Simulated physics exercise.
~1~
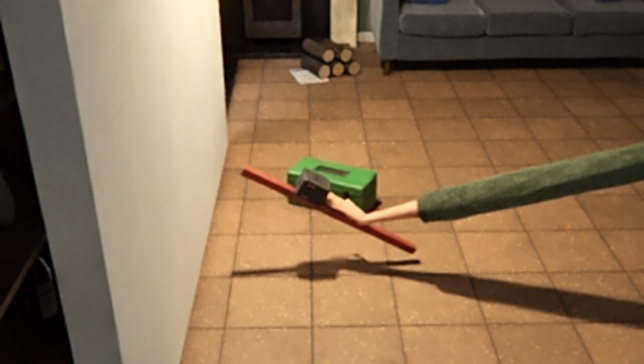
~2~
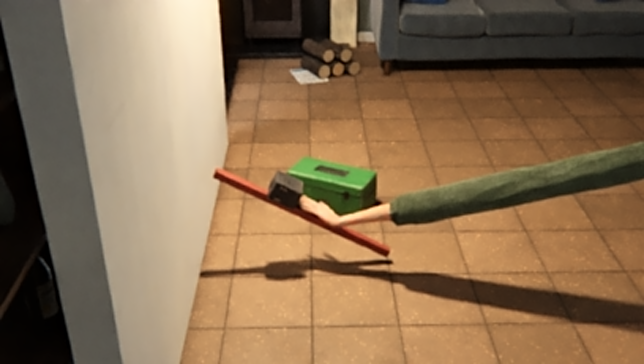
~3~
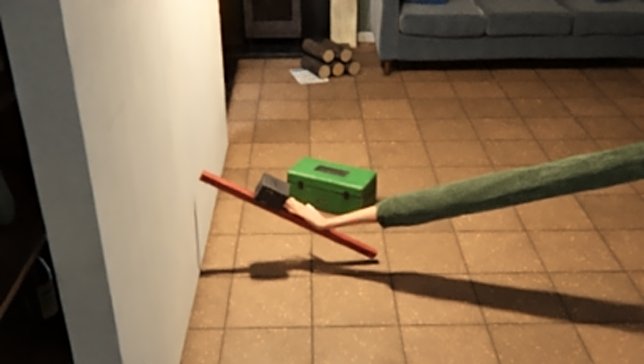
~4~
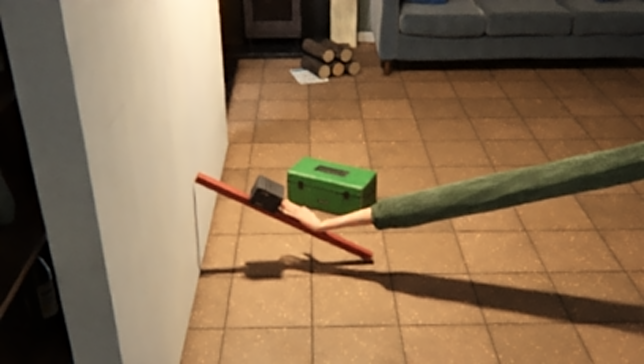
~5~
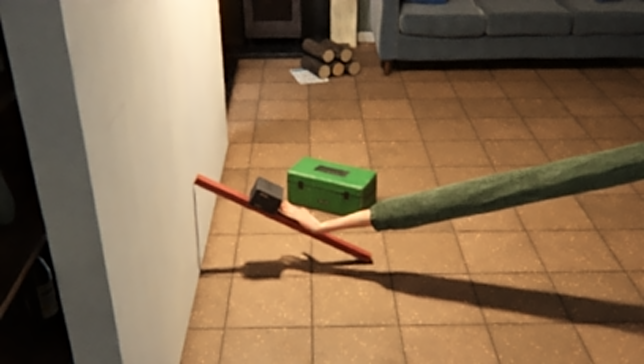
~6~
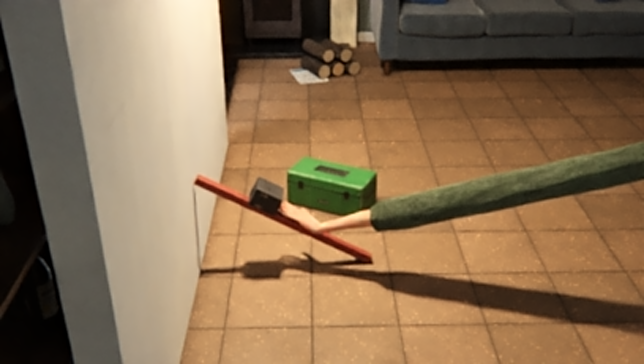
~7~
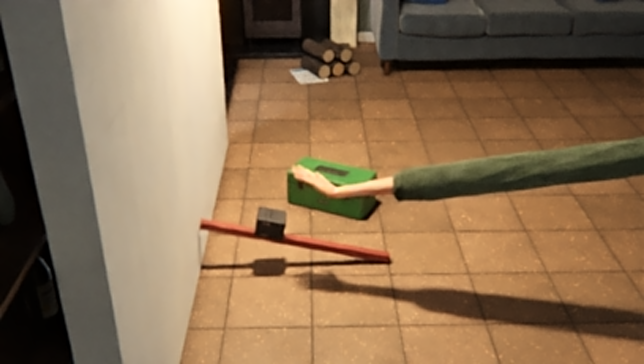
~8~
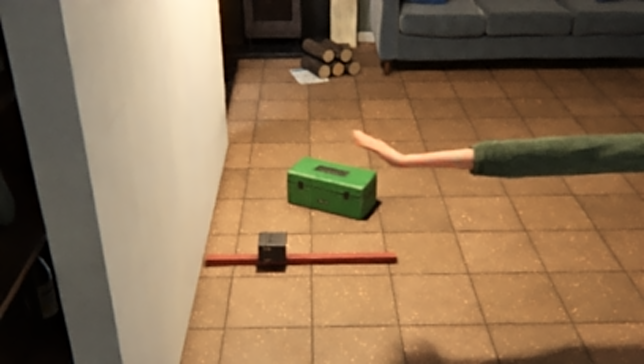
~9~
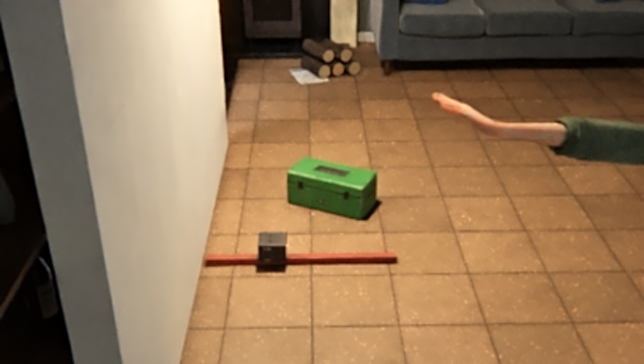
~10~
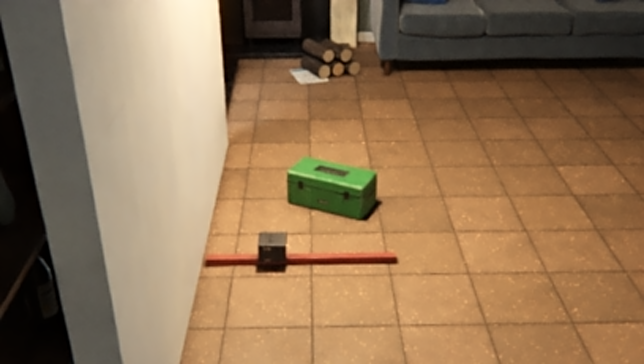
In a room with a tiled floor, a hand moved a red pole with a dark block on it left and leaned it against a white wall beside a green toolbox, but once released, the pole slipped down and ended flat on the floor.
